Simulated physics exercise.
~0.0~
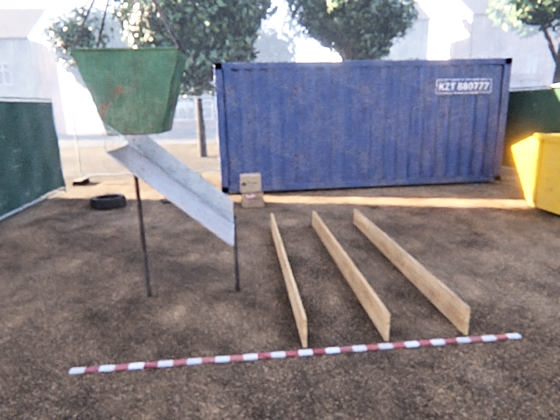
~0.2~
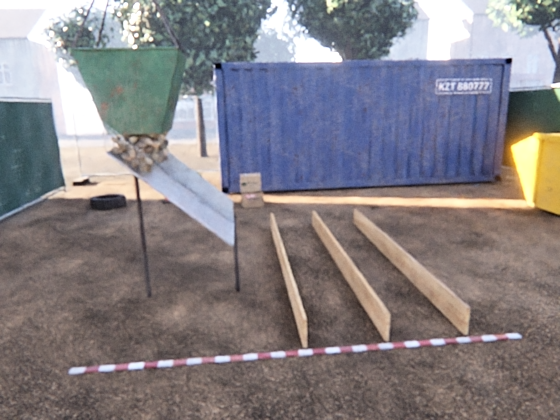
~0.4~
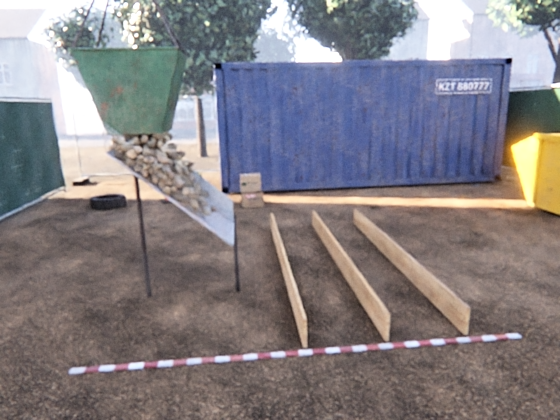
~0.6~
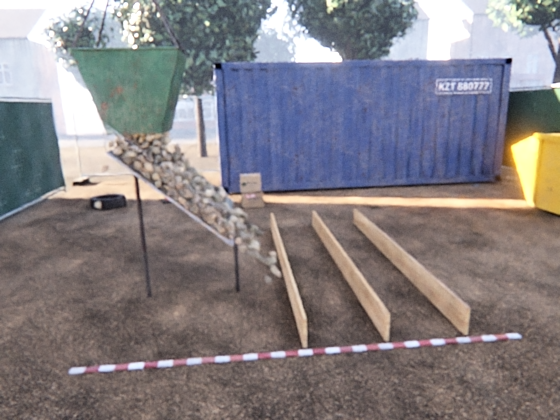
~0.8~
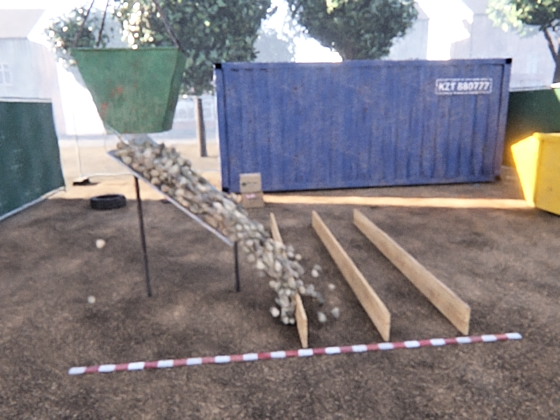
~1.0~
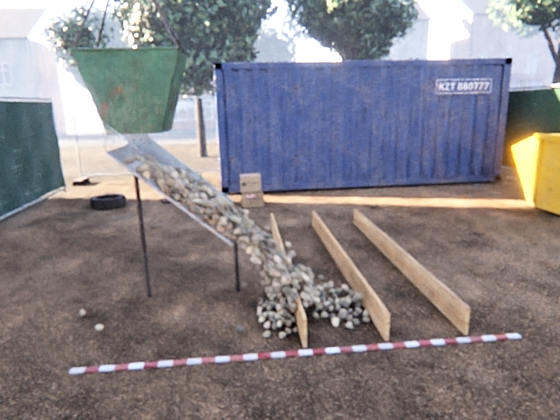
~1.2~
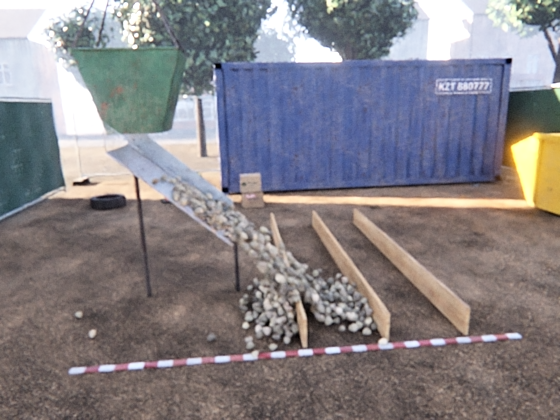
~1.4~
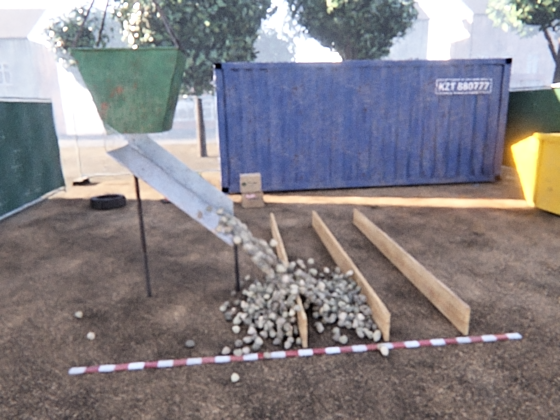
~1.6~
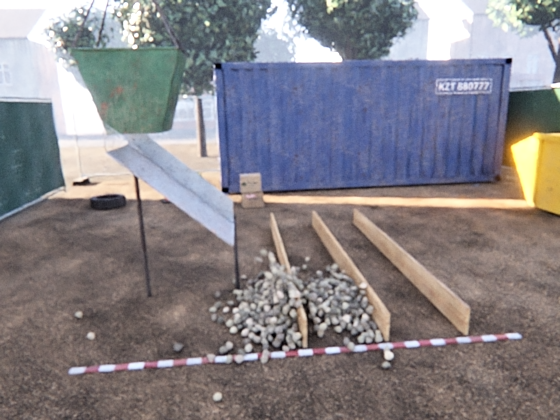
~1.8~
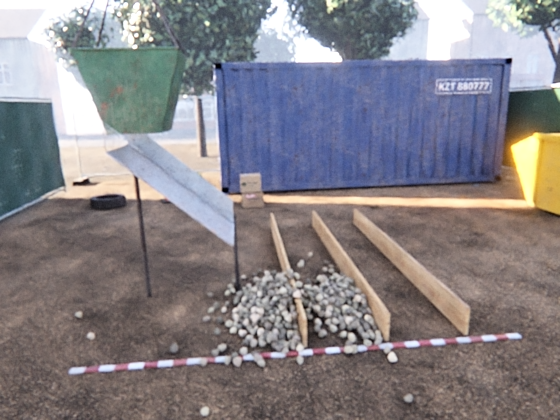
A big blue container stood behind a hanging green skip that dropped a load of rounded stones onto a sloping steel slide; they tumbled down to the right and settled in a heap around the first board, more left of it than between the boards.
